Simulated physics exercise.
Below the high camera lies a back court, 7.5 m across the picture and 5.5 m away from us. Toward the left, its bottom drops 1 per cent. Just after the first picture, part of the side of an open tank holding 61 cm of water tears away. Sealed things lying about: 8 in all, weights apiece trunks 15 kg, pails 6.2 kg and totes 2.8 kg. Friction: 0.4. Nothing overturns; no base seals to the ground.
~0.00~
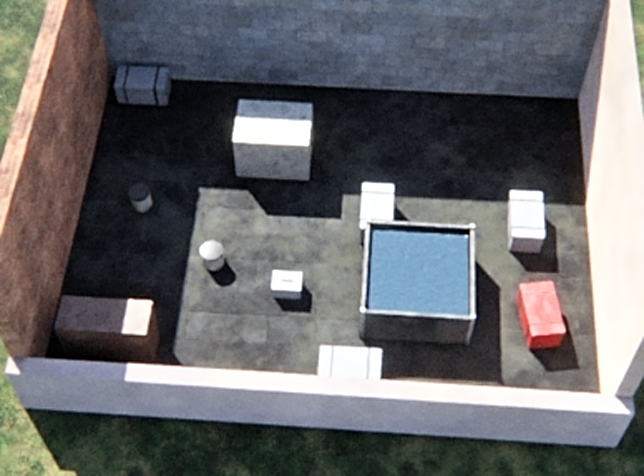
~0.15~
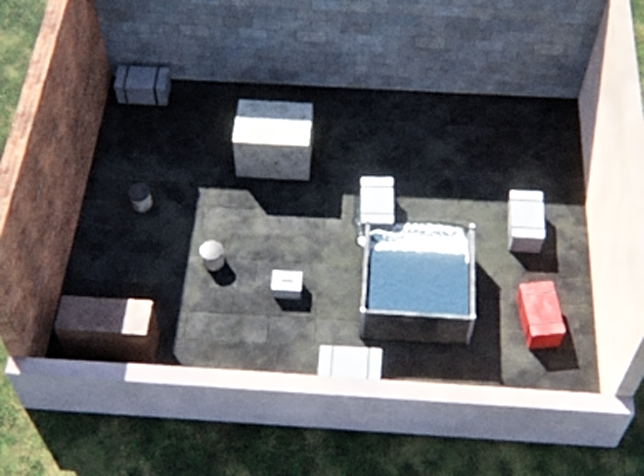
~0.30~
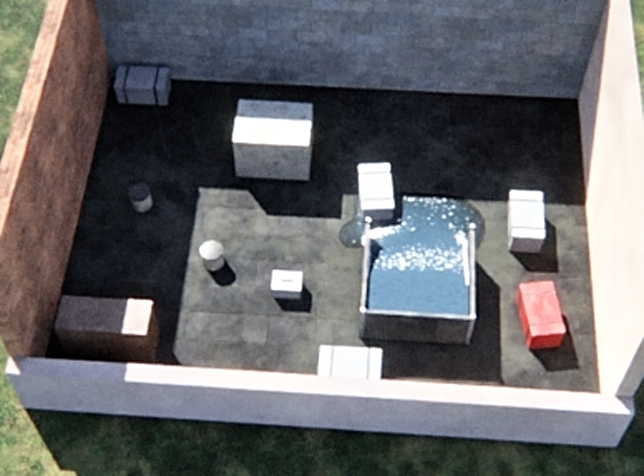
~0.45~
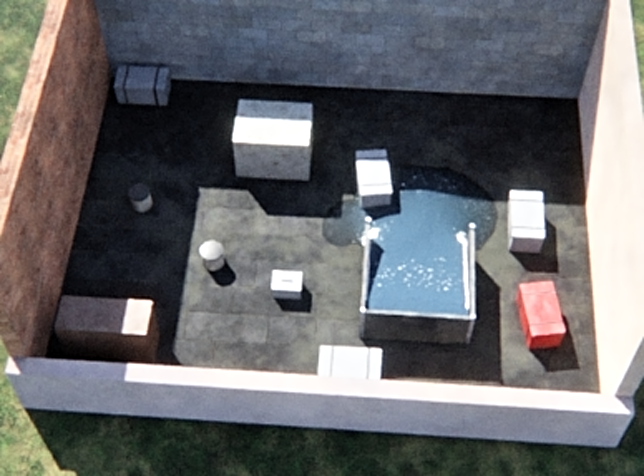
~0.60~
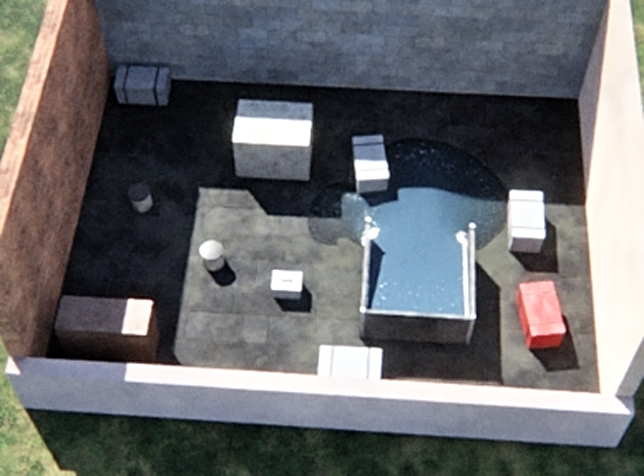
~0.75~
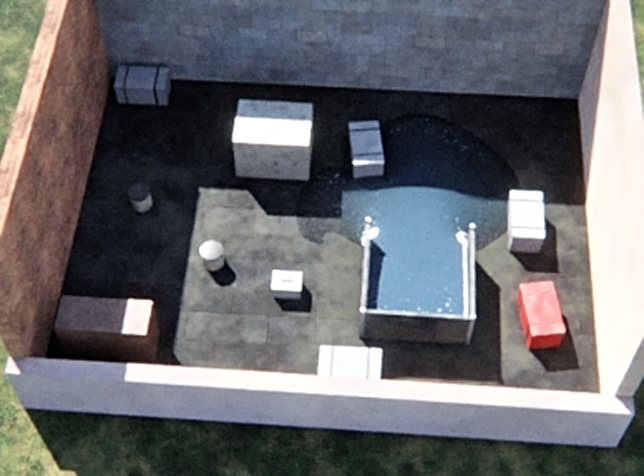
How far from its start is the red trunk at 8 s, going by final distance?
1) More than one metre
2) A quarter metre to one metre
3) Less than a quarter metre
The answer is 2.
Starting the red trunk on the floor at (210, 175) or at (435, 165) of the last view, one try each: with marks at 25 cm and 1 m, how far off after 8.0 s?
Well, the first time it keeps still, and the second time it covers a big distance.
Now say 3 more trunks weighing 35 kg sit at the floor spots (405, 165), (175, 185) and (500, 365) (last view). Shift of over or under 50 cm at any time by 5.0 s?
In order: Above it, below it, below it.
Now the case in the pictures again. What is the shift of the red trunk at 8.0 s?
It's about 60 cm away.
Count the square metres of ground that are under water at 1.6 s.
Flooded: Near 13 m2.
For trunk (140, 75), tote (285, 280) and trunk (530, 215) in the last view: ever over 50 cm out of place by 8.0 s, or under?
In sequence - crossed the line; stayed below the line; crossed the line.
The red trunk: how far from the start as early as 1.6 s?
About 0 cm.
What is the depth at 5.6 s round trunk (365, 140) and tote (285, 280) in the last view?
Around 6 cm and 0 cm.
After 1.6 s the red trunk is near (543, 308), 0.0 m from its start, aground; 1 afloat.
After 3.6 s the red trunk is near (543, 308), 0.0 m from its start, aground; 1 afloat.
After 5.6 s the red trunk is near (530, 323), 0.3 m from its start, aground; 3 afloat.
After 8.0 s the red trunk is near (511, 337), 0.6 m from its start, afloat; 2 afloat.
